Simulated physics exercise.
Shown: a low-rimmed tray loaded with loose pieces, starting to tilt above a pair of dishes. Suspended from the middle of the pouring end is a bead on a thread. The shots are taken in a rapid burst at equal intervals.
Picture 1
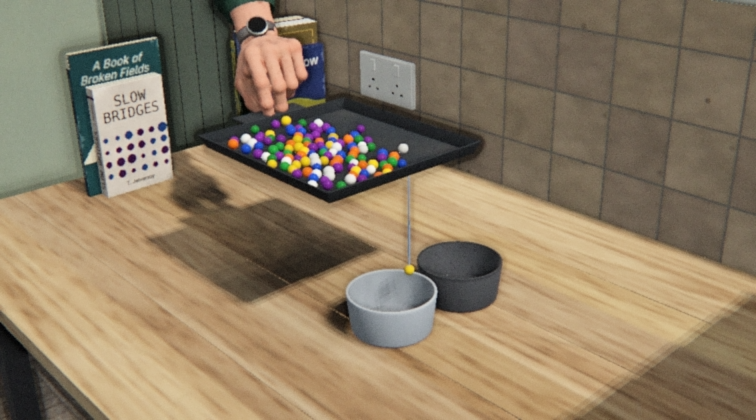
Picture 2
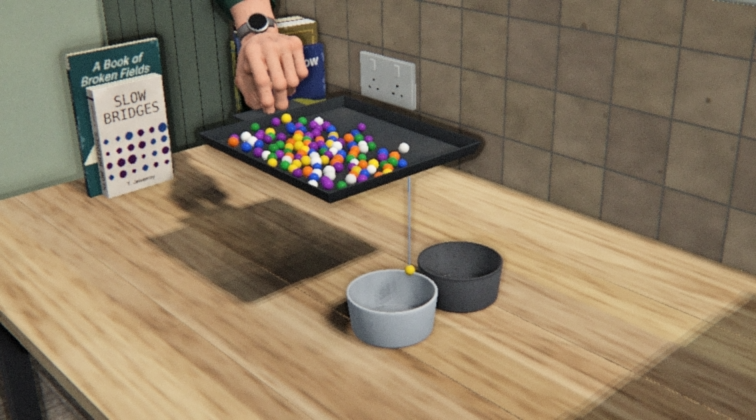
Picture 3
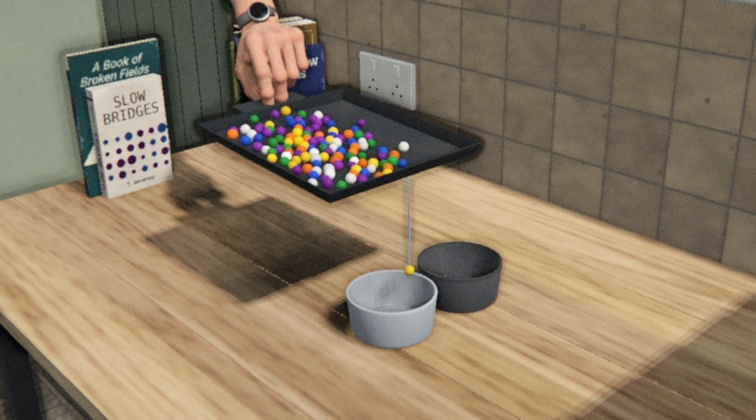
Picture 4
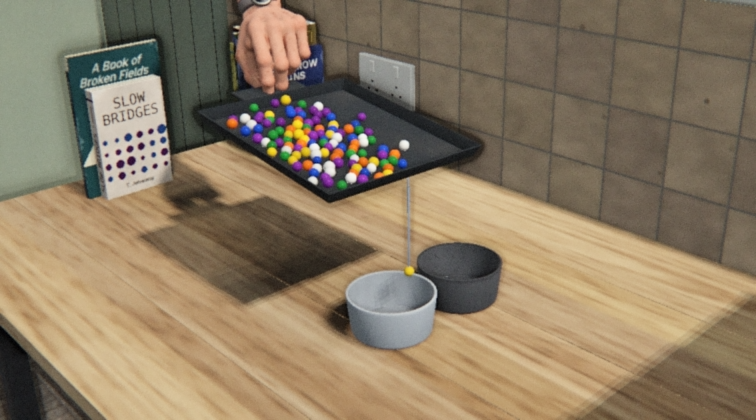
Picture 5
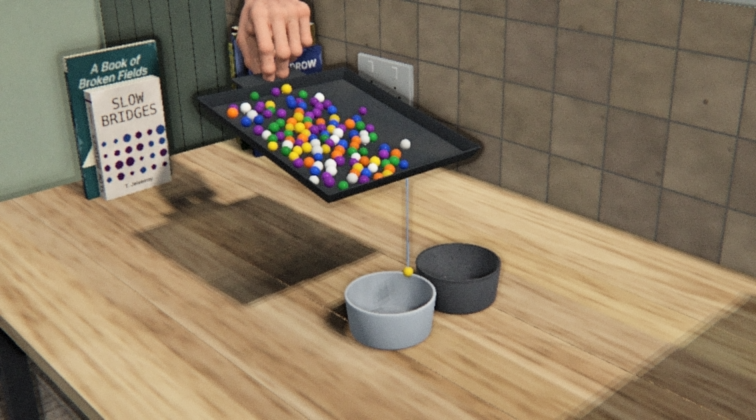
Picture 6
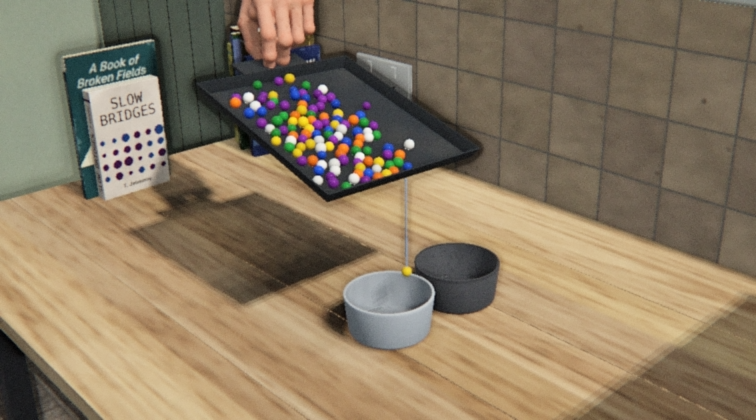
On a wooden table, a hand at a dark tray's far side gradually tilting it, colourful beads shifting above two small bowls.
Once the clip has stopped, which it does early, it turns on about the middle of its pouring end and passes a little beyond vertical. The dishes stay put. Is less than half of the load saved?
Yes, less than half is saved.
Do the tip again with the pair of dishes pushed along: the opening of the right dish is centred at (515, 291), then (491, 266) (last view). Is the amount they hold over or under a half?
Result, first setup: The minor share; second setup: The bulk.
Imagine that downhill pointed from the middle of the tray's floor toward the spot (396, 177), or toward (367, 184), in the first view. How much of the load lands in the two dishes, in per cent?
In turn some 20 and 10 per cent.
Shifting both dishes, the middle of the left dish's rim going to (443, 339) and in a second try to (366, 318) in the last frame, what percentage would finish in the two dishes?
It would be near 0 per cent first and near 60 per cent second.
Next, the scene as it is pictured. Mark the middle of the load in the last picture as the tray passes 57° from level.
Roughly at (407, 169).
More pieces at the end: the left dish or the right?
Winning side: Right of the pair.
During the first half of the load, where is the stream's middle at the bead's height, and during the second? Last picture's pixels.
Around (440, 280), followed by around (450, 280).
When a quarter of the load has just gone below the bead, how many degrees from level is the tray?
That happens at around 65°.
Shortly afterwards, tray tipped steeply; near two thirds on the tray; only a few in the left dish; only a few in the right dish; a little outside both; near a quarter in the air.
Next, tray tipped right over; only a few on the tray; a little in the left dish; near a quarter in the right dish; near half outside both; near a quarter in the air.
Some moments later, tray tipped past a quarter turn; a little in the left dish; near a quarter in the right dish; near two thirds outside both.
In the end, tray tipped past a quarter turn; a little in the left dish; near a quarter in the right dish; near two thirds outside both.
